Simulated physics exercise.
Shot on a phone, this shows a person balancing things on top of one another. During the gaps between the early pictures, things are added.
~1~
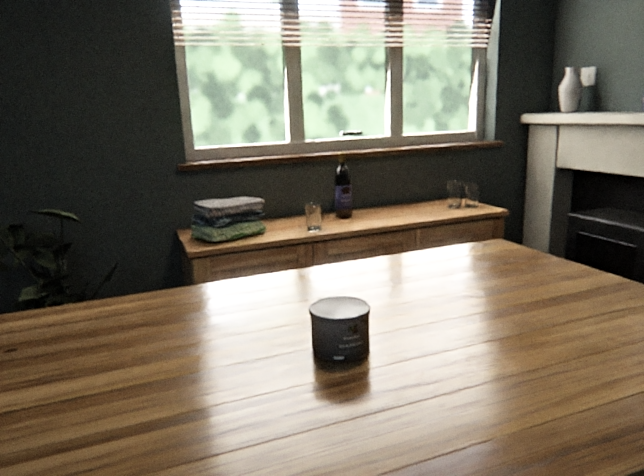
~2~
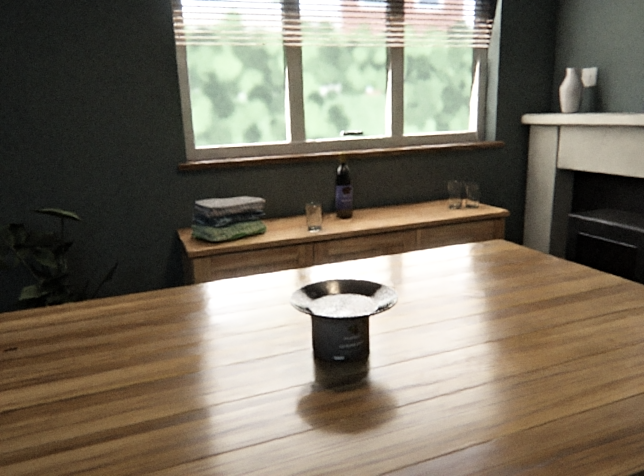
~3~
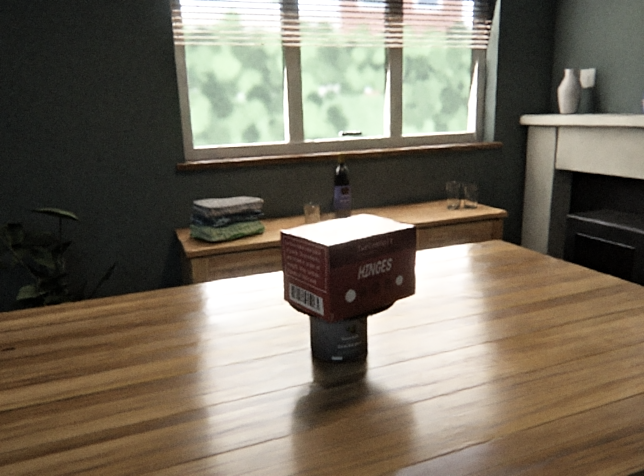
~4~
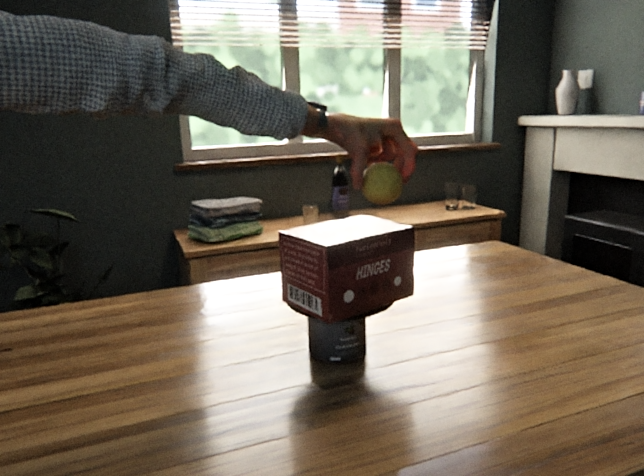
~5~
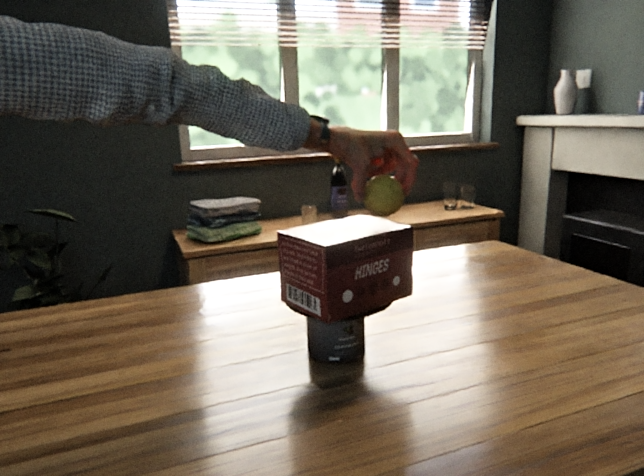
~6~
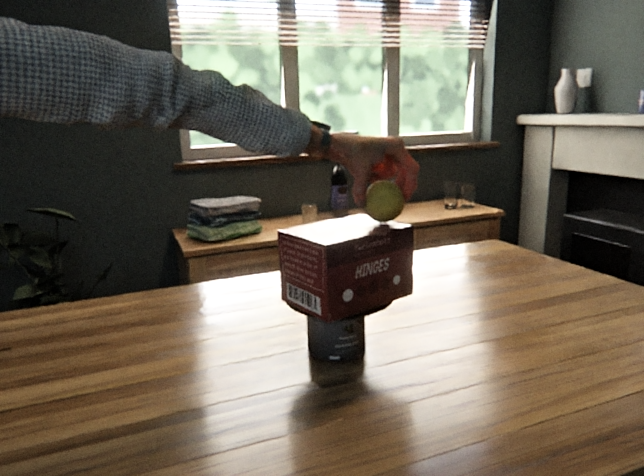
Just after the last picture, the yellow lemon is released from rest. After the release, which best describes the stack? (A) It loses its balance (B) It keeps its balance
It keeps its balance.
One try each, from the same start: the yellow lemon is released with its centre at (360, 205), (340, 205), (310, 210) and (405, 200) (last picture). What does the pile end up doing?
The pile does not fall on try one, does not fall on try two, does not fall on try three and goes down on try four.
Then, 0.50 s on from there, no change.
Then, 1.50 s on from there, yellow lemon resting near (385, 202).
Then, 2.50 s on from there, yellow lemon resting near (386, 203).
In the end, all 4 unmoved. At the end, from the last picture's camera, yellow lemon near (386, 203). The pile holds.
